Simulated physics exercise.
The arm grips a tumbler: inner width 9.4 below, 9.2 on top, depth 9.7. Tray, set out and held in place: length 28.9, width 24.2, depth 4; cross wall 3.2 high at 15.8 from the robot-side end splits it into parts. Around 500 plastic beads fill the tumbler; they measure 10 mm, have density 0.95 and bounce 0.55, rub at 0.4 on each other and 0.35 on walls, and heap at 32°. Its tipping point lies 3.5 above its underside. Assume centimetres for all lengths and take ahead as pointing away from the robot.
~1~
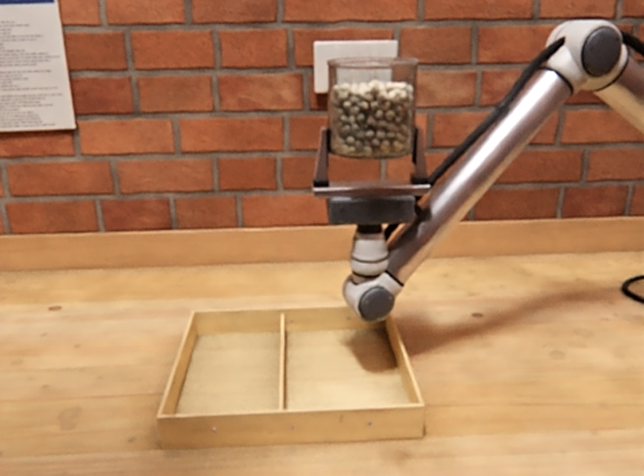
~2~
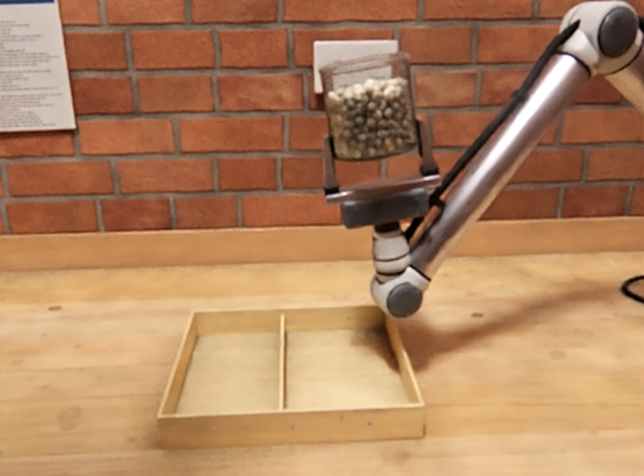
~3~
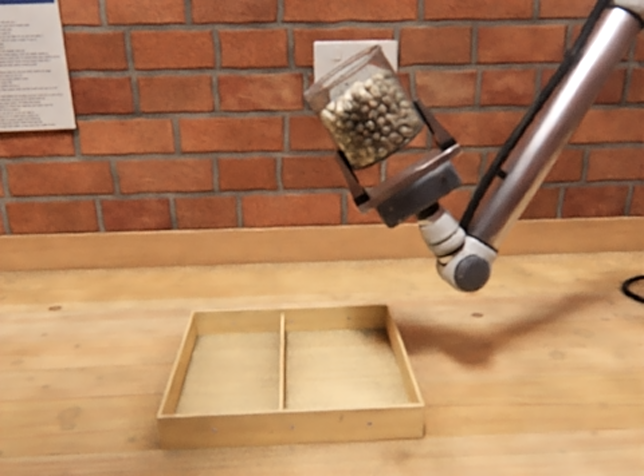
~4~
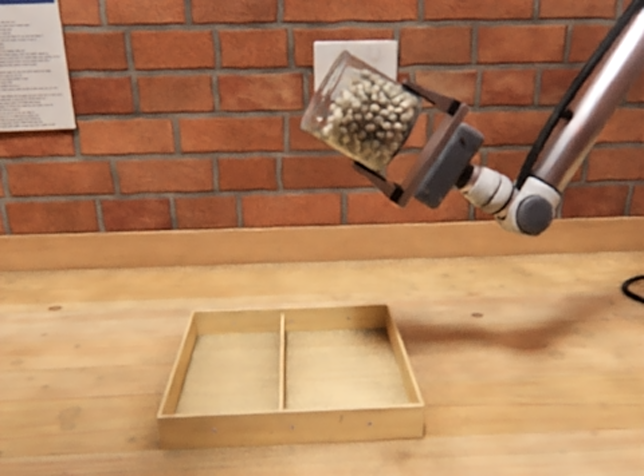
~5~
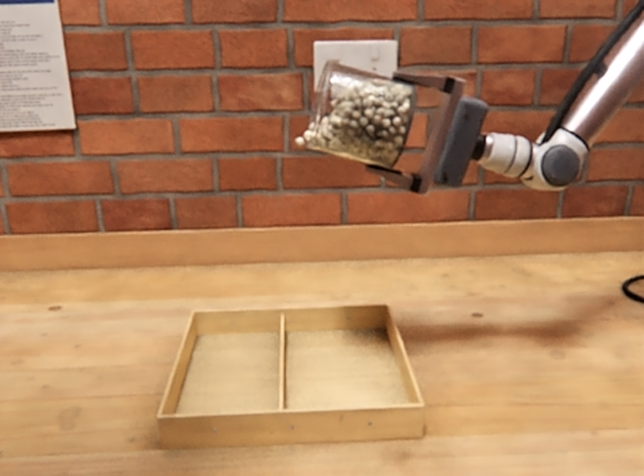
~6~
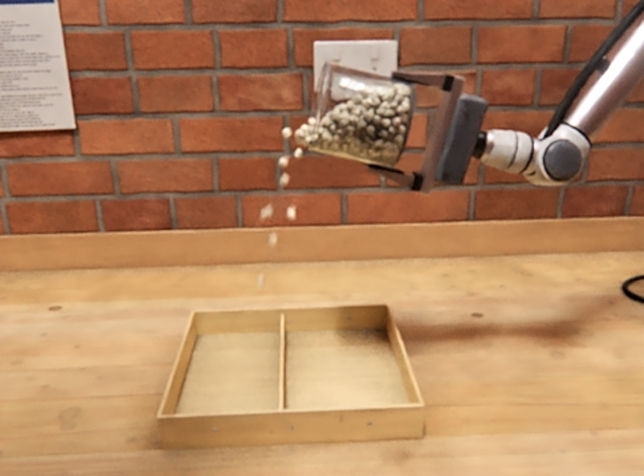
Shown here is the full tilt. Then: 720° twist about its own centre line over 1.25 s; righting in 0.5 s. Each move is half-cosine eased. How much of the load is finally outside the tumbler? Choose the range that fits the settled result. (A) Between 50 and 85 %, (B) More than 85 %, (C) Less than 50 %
The answer is C.
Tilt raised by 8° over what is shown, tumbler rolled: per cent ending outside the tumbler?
Estimate: Close to 60 %.
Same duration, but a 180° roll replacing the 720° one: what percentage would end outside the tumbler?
I'd expect some 25 per cent.
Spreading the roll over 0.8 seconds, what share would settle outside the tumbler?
Then roughly 20 %.
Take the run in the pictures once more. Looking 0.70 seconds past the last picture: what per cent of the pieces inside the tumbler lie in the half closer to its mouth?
Close to 30 per cent lies in the mouth half.
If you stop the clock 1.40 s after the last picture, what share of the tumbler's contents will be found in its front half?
60 per cent or thereabouts.
Then, 0.70 s later, tipped 76°, highest piece 38 above the table; 407 in the tumbler, 50 in the far-side part, 6 in the robot-side part, 4 on the table or floor, 33 in flight or on a rim.
Then, 1.40 s later, tipped 60°, highest piece 37 above the table; 346 in the tumbler, 114 in the far-side part, 15 in the robot-side part, 10 on the table or floor, 15 in flight or on a rim.
Then, 1.95 s later, upright, highest piece 38 above the table; 346 in the tumbler, 124 in the far-side part, 18 in the robot-side part, 12 on the table or floor.
Then, 2.65 s later, upright, highest piece 38 above the table; 346 in the tumbler, 124 in the far-side part, 18 in the robot-side part, 12 on the table or floor.
At rest, 346 in the tumbler, 124 in the far-side part, 18 in the robot-side part, 12 on the table or floor. That is 31 % outside the tumbler.
